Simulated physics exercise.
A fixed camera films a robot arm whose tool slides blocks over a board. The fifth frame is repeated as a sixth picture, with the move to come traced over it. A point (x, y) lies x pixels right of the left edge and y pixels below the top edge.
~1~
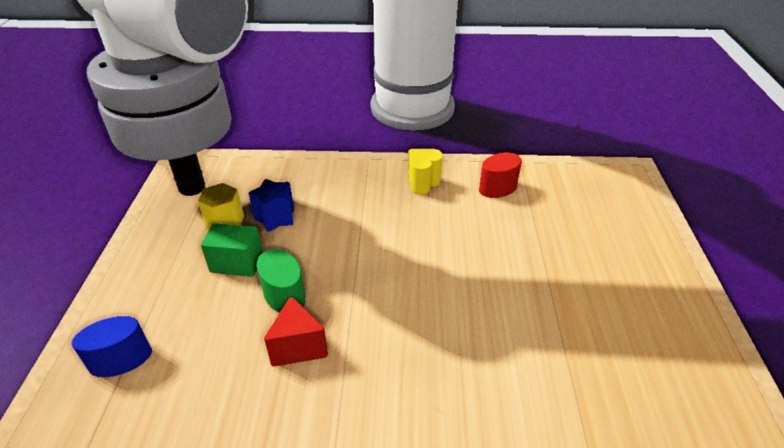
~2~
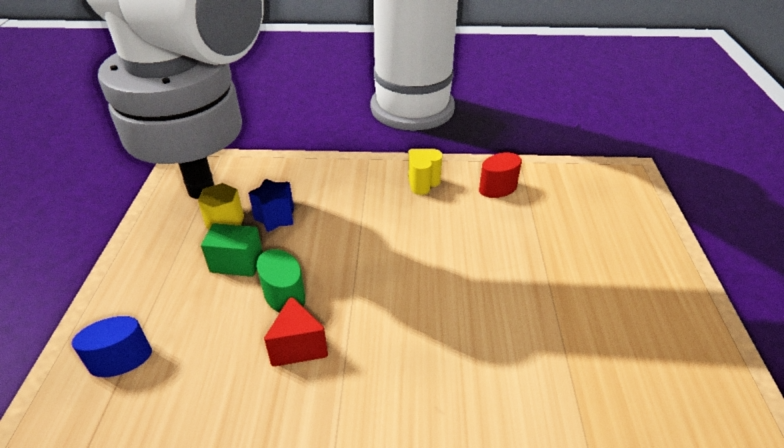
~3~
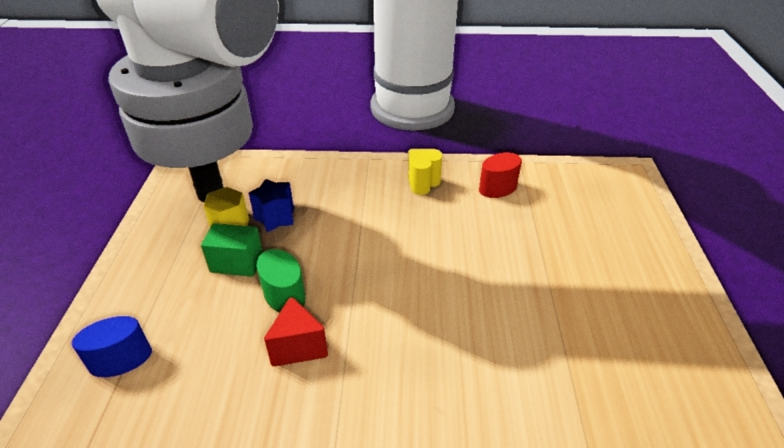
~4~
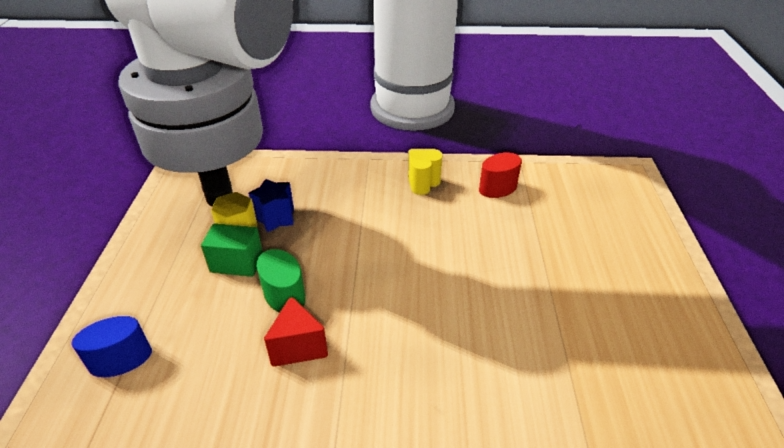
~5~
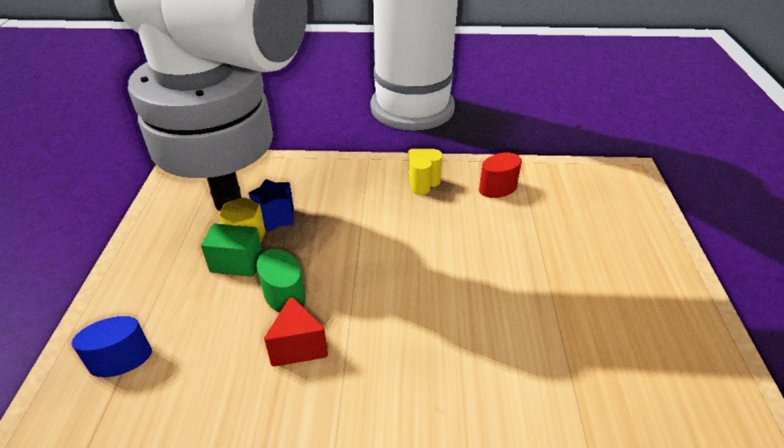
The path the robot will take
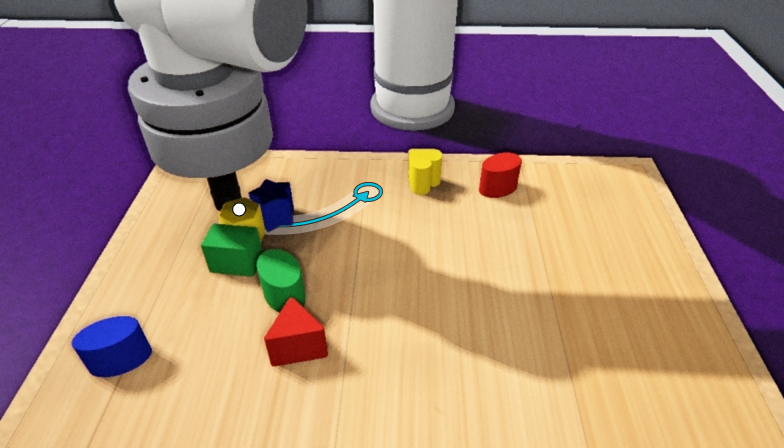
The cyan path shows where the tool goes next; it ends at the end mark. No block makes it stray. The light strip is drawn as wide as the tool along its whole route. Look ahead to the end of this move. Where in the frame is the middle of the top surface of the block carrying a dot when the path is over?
The middle of its upper face will lie at (260, 221).
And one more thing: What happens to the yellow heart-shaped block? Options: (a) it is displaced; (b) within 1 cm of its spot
The answer is b.
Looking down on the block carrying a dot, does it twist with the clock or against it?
My prediction: CW.
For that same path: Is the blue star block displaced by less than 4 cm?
No, that is not how it ends up.
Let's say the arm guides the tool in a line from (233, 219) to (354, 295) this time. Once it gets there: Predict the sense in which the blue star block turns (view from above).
It ends up turned anticlockwise.
Path on the board, from (233, 219) over (282, 225) and (332, 215) to (368, 192); the dot is on the yellow hexagon.
On the path given first. One third of the way, tool at (280, 211); green oblong at (230, 241), turned 20° clockwise; yellow hexagon at (260, 221), turned 45° clockwise; blue star block at (309, 187), turned 45° anticlockwise.
Two thirds of the way, tool at (331, 200); green oblong at (230, 241), turned 20° clockwise; yellow hexagon at (260, 221), turned 45° clockwise; blue star block at (350, 174), turned 80° anticlockwise.
At the end, tool at (368, 177); green oblong at (230, 241), turned 20° clockwise; yellow hexagon at (260, 221), turned 45° clockwise; blue star block at (385, 153), turned 80° anticlockwise; yellow heart-shaped block in place.
